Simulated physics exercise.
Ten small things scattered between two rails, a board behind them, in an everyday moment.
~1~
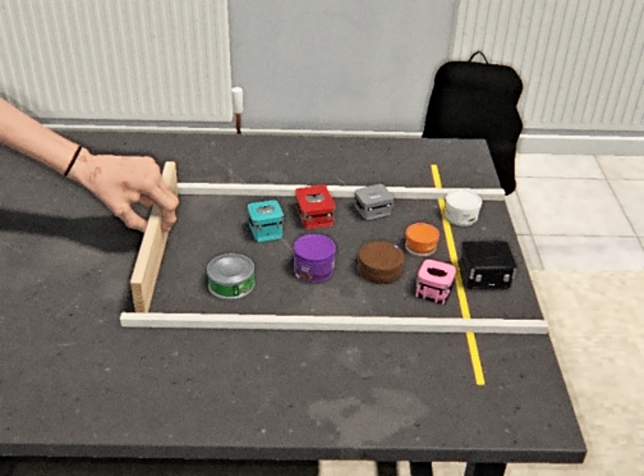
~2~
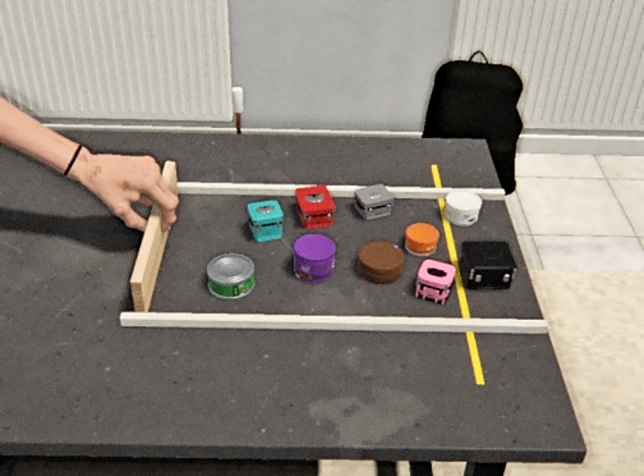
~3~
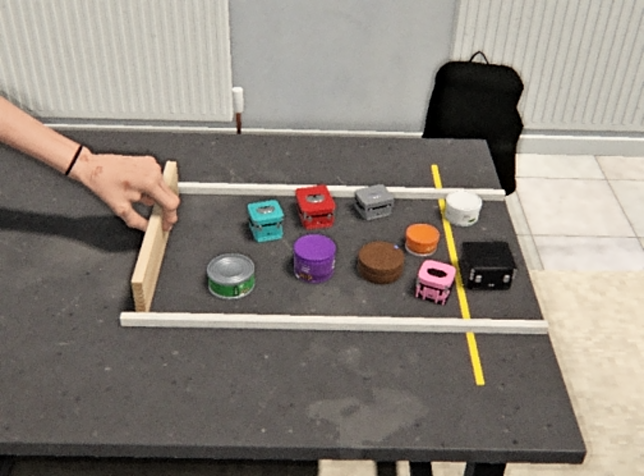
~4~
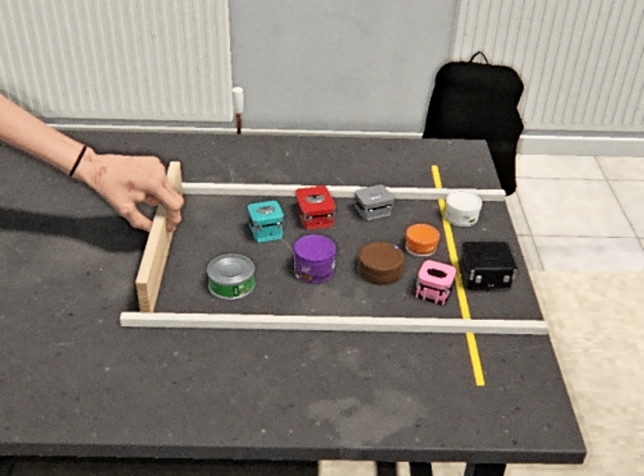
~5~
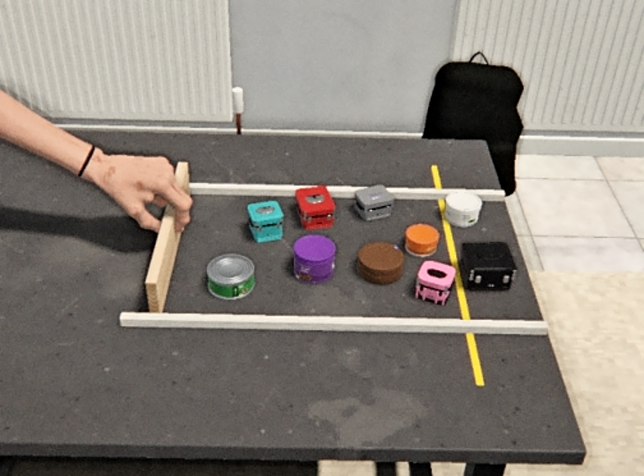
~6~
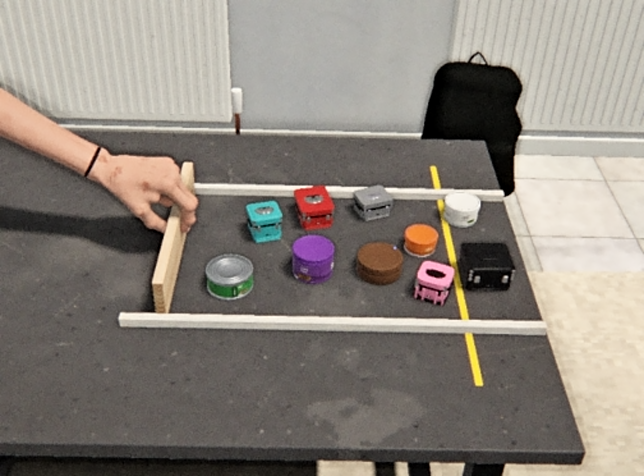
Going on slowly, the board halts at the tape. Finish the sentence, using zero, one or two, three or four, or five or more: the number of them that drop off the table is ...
The number that drop off the table is one or two.
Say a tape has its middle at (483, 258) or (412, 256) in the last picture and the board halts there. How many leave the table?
5 and 0 down on the floor.
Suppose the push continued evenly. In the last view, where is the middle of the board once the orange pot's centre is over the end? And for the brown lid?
With the orange pot it sits around (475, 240), with the brown lid around (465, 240).
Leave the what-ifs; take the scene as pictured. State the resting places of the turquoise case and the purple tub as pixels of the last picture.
They come to rest around (465, 232) and (475, 253).
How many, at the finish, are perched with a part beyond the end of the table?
The total here is 2.
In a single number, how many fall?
2, precisely.
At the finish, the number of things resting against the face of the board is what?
The count comes out at 4.
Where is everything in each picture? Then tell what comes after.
In the first frame, black case (487, 266); white pot (462, 208); pink case (436, 282); board (157, 233); tape (453, 256).
In the second frame, white pot (462, 208); brown lid (381, 262).
In the third frame, pink case (436, 282); board (158, 233).
In the fourth frame, black case (487, 267); red case (315, 208).
In the fifth frame, white pot (462, 209); purple tub (314, 259).
In the sixth frame, black case (486, 267); white pot (461, 210); pink case (434, 283); board (176, 234); tape (452, 257).
Soon after, none off yet; black case at rest near (486, 267); white pot at rest near (461, 210); pink case at rest near (434, 283).
After that, none off yet; black case at rest near (486, 267); white pot at rest near (461, 210); pink case displaced a little near (449, 289).
In the end, the number that fall off is one or two; gone, white pot and black case.
